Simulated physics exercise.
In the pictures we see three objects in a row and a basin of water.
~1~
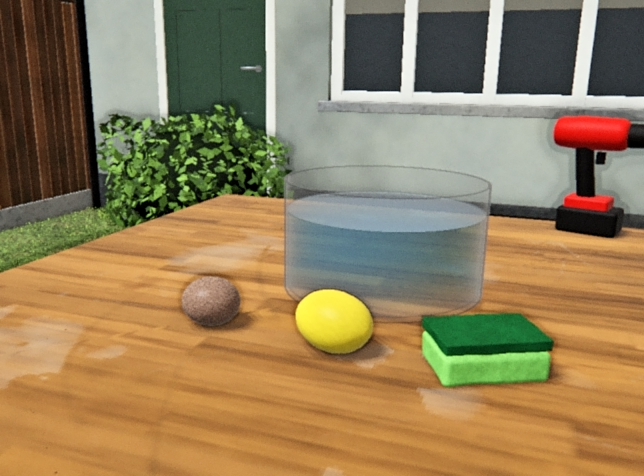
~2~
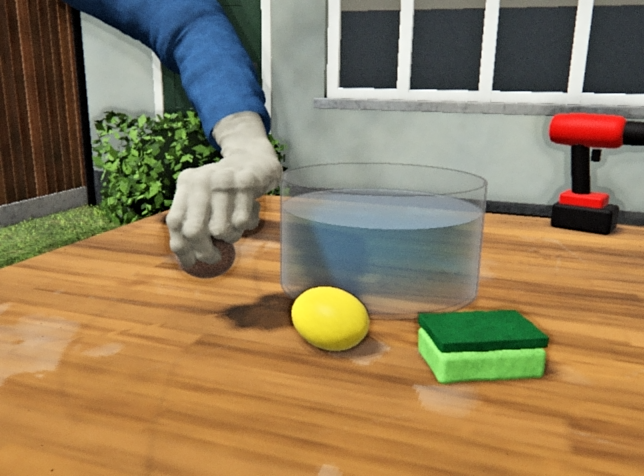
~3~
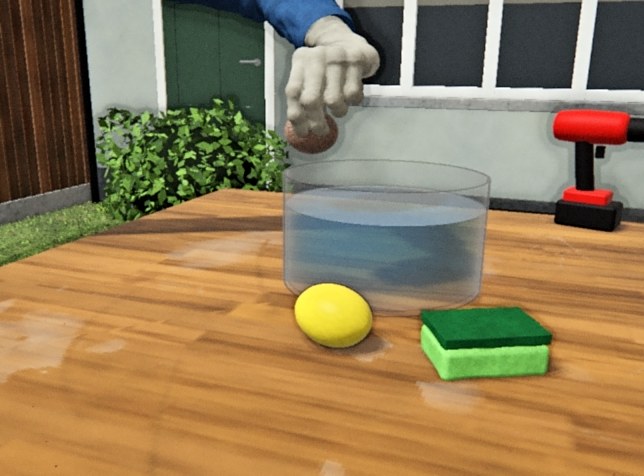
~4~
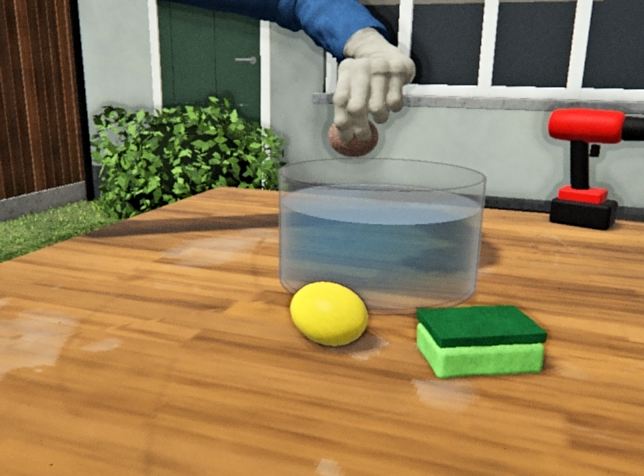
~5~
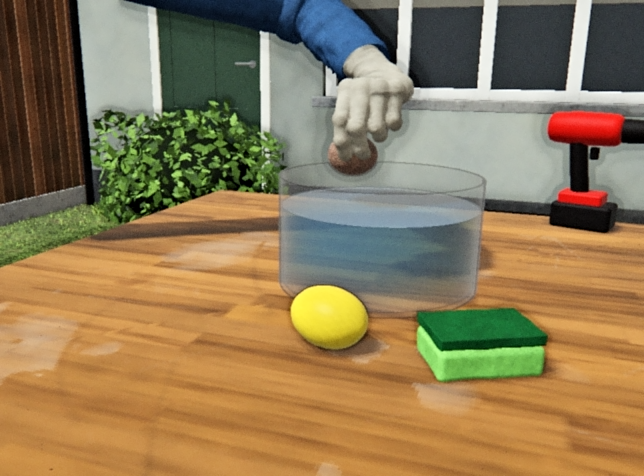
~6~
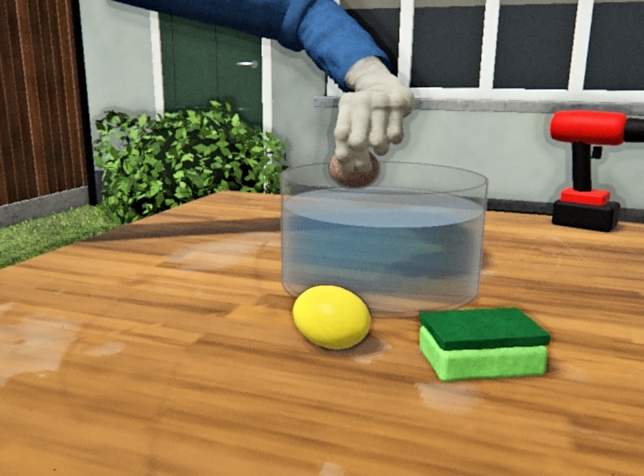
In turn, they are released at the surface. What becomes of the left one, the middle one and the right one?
Obs. - left heads down; middle is buoyant; right is buoyant.
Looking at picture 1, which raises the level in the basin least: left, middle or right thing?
That'd be the far-right item.
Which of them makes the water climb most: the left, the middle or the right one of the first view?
Go with the item in the centre.
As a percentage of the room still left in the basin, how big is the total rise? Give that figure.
16 %.
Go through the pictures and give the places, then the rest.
In the first frame, the row from the left; stone (212, 301); lemon (334, 321); sponge (484, 349).
In the second frame, a hand picks up the stone; stone (206, 254); sponge (480, 345).
In the third frame, it is carried over; stone (312, 132); lemon (333, 315).
In the fourth frame, it is above the basin; stone (353, 136); sponge (478, 340).
In the fifth frame, it comes down; stone (353, 155); lemon (329, 317).
In the sixth frame, it is just over the surface; stone (354, 168); lemon (331, 317); sponge (481, 343).
Shortly, the stone ends at the bottom.
Then, the lemon bobs at the top.
At the finish, the sponge bobs at the top; afloat, lemon and sponge.
